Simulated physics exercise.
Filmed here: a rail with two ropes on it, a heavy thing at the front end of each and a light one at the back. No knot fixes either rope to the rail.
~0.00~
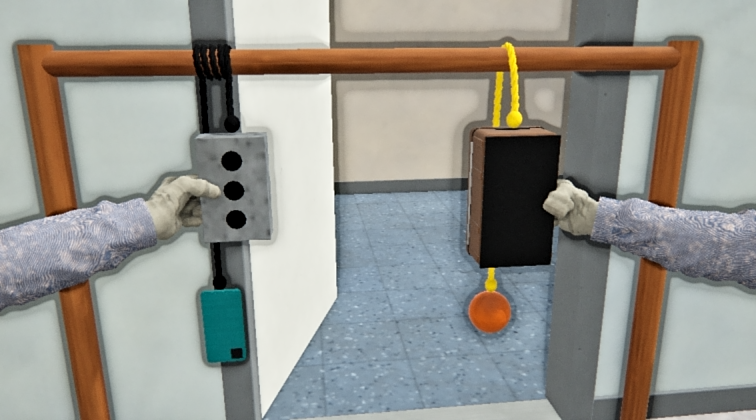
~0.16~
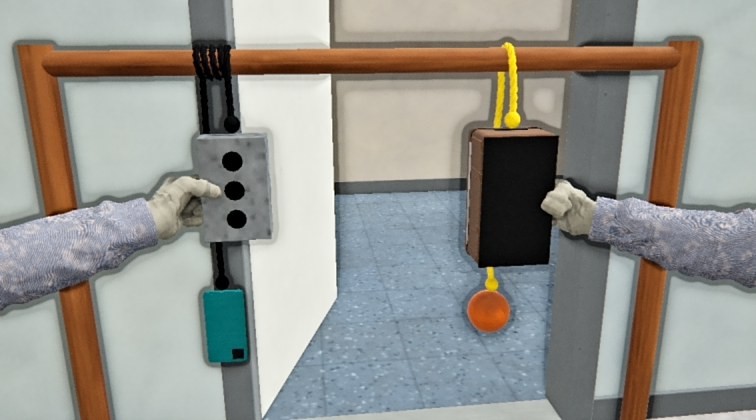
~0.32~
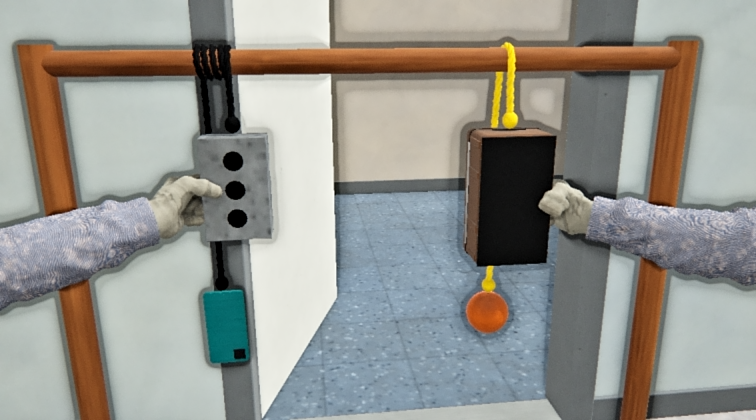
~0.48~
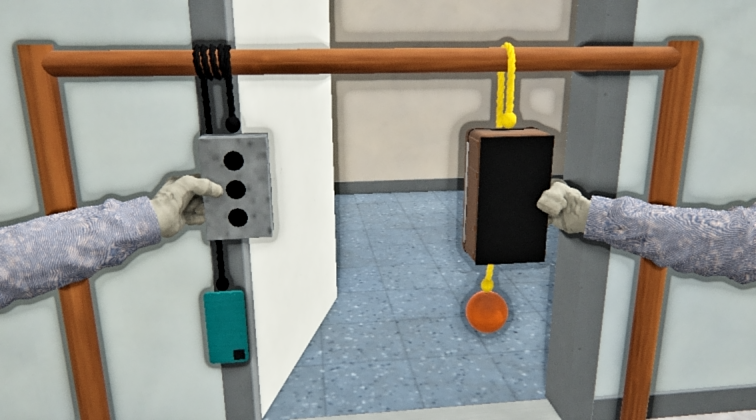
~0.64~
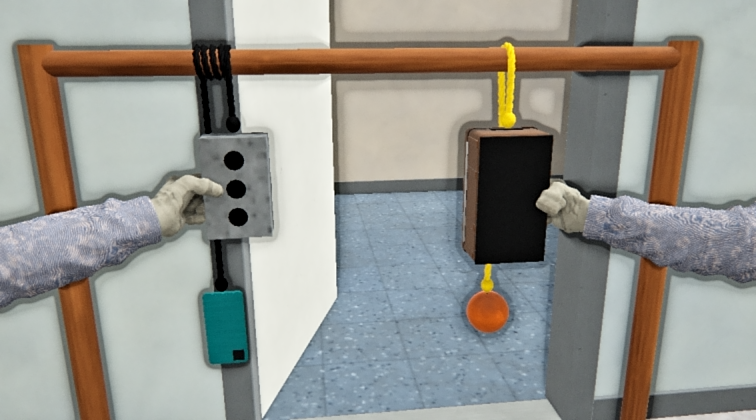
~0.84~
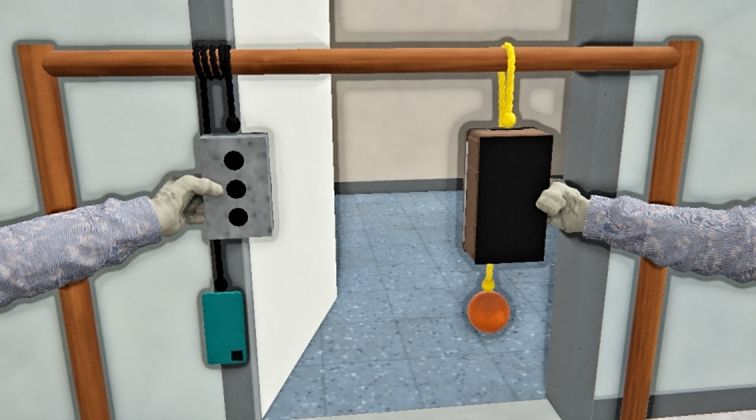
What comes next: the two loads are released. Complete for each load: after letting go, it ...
The paver stays hanging; the brown case drops.
After 1.24 s, paver off the floor near (236, 183); brown case dropping near (495, 349).
After 1.56 s, paver off the floor near (235, 183); brown case on the floor.
In the end, paver off the floor near (235, 183); brown case on the floor. The paver is held and the brown case pulls its rope through.
